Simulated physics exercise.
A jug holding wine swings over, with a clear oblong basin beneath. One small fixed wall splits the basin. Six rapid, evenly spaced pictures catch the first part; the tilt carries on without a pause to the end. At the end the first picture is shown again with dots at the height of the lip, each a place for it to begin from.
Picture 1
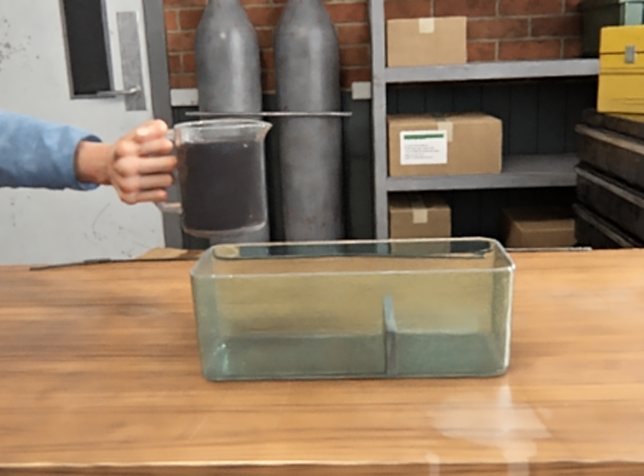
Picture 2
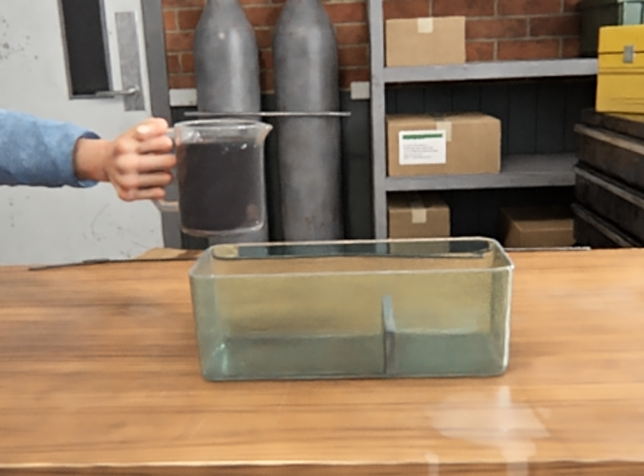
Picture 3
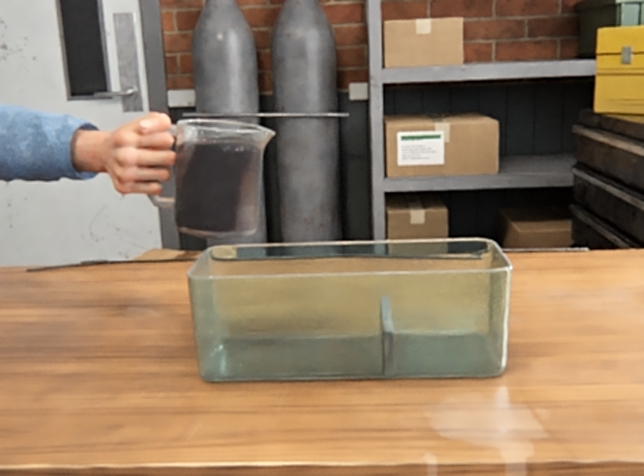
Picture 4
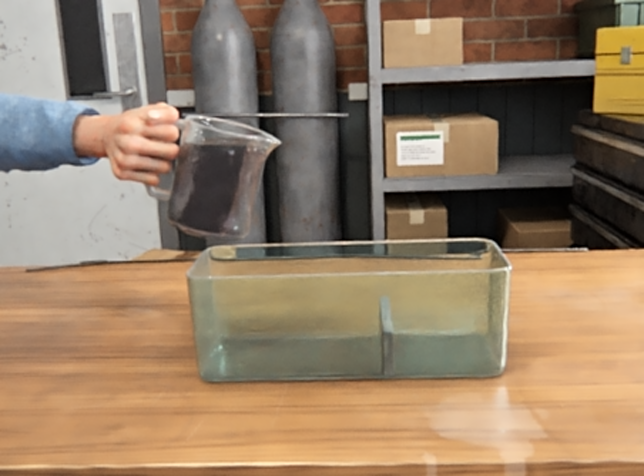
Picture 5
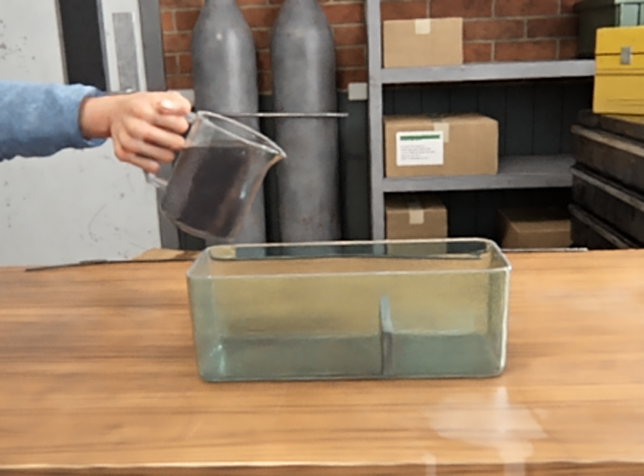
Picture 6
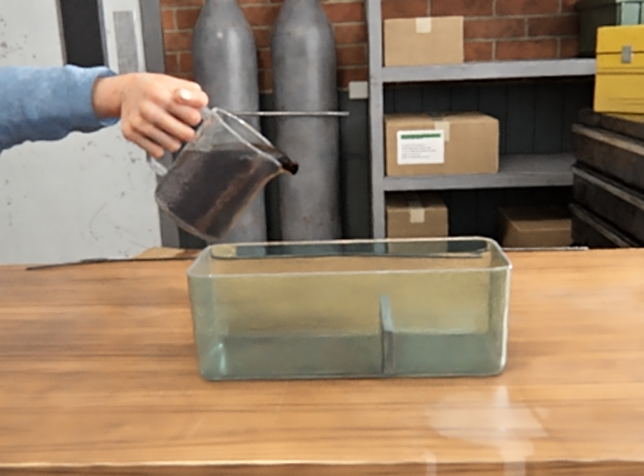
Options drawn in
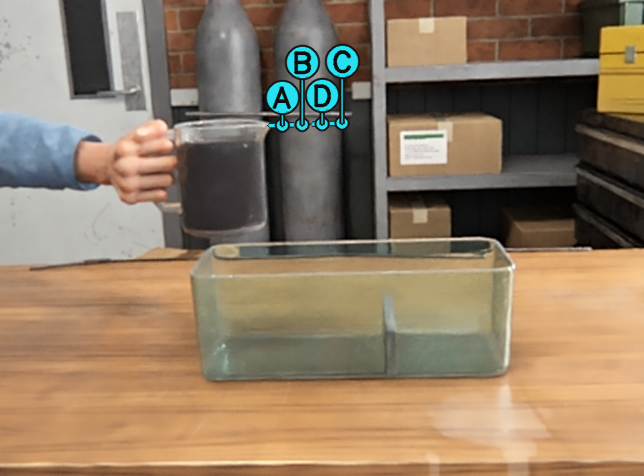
The footage shows a hand holding a clear jug of dark wine above a rectangular glass basin on a wooden table. The hand keeps the jug upright, then tilts it rightward until wine reaches just over the lip.
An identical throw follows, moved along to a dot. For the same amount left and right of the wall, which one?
Take D.
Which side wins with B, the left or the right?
The left one.
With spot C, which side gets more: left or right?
The right one.
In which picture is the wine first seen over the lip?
Picture 6.
In cyan, A at (282, 125); B at (302, 124); C at (342, 123); D at (322, 123).
If A is chosen, about 95 % ends left of the wall and 3 % right of it.
If B is chosen, about 92 % ends left of the wall and 6 % right of it.
If C is chosen, about 11 % ends left of the wall and 89 % right of it.
If D is chosen, about 48 % ends left of the wall and 51 % right of it.
